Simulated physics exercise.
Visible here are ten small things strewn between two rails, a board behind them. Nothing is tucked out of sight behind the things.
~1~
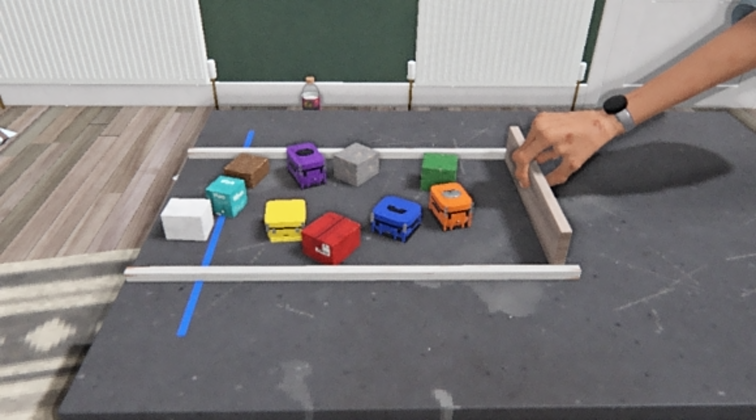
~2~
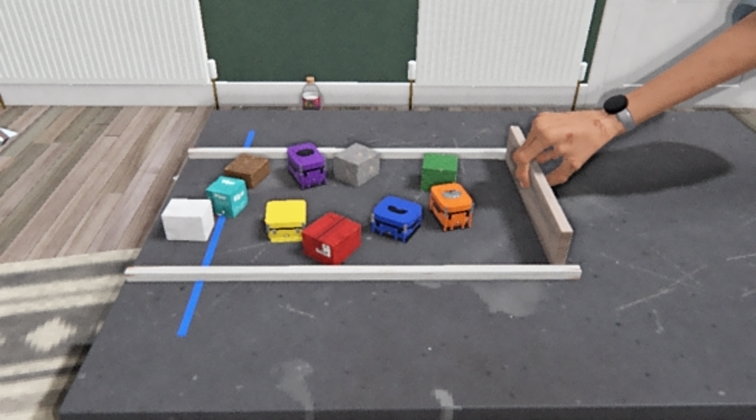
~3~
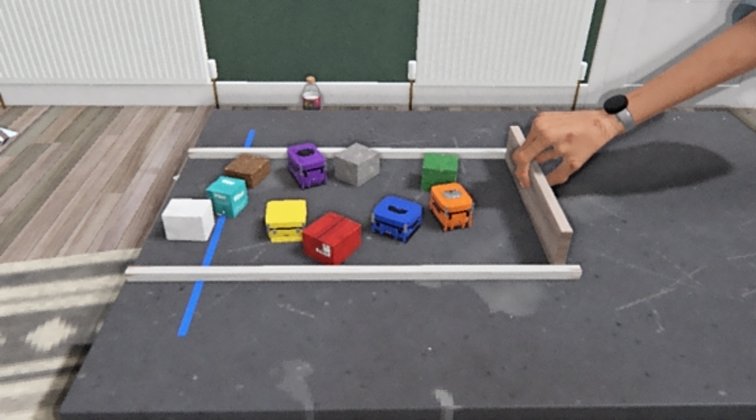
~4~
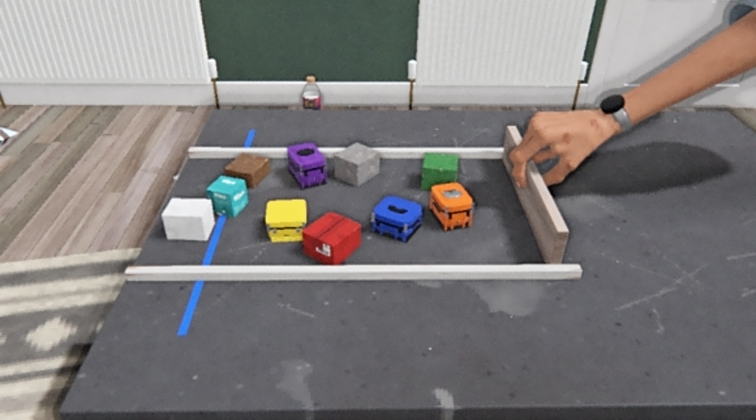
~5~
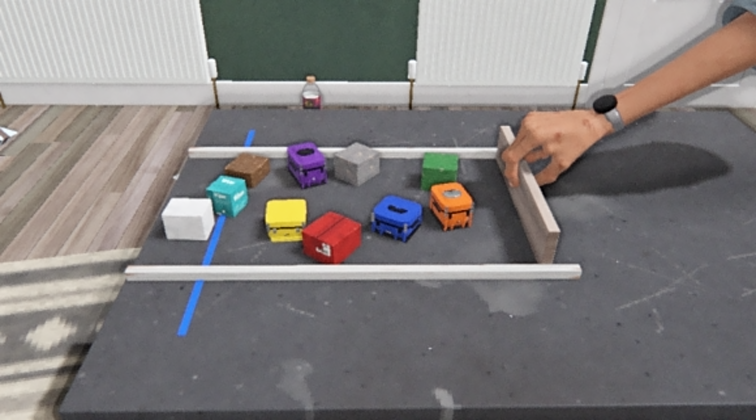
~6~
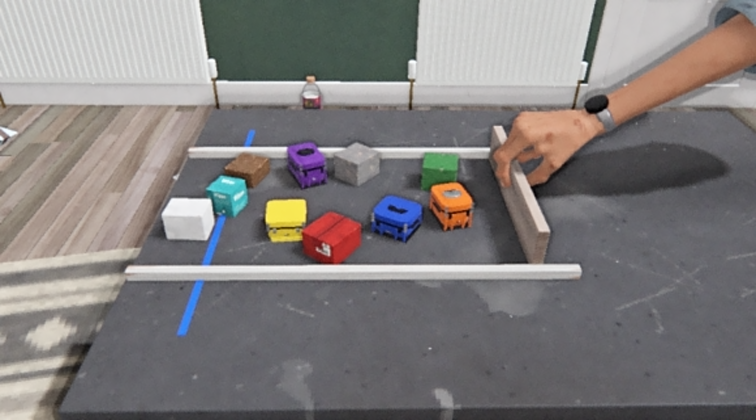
On a dark tabletop, a hand slides a wooden board slightly left between two rails toward small colourful boxes that stay still.
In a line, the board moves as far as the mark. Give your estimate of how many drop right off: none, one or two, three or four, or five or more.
My estimate: Three or four.
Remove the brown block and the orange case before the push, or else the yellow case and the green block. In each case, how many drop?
Going first to second: 1 and 2.
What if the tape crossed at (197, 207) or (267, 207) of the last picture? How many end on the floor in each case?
6 and 1.
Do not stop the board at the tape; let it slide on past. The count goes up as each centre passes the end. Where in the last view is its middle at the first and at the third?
At roughly (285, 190), then roughly (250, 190).
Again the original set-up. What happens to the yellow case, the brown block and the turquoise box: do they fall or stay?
Check the yellow case: It falls away. The brown block falls away. The turquoise box does not drop.
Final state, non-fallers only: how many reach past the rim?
The total comes out at 2.
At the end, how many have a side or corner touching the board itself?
Count recorded: 4.
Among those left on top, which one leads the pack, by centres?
Result: Purple case.
A little later, none off yet; white block at rest near (189, 219); turquoise box at rest near (227, 196); brown block at rest near (248, 170).
Next, none off yet; white block tilted a little near (125, 227); turquoise box moving near (221, 196); brown block shifted about its own width near (195, 173).
When it is over, the number that fall off is three or four; down, yellow case, brown block and white block.
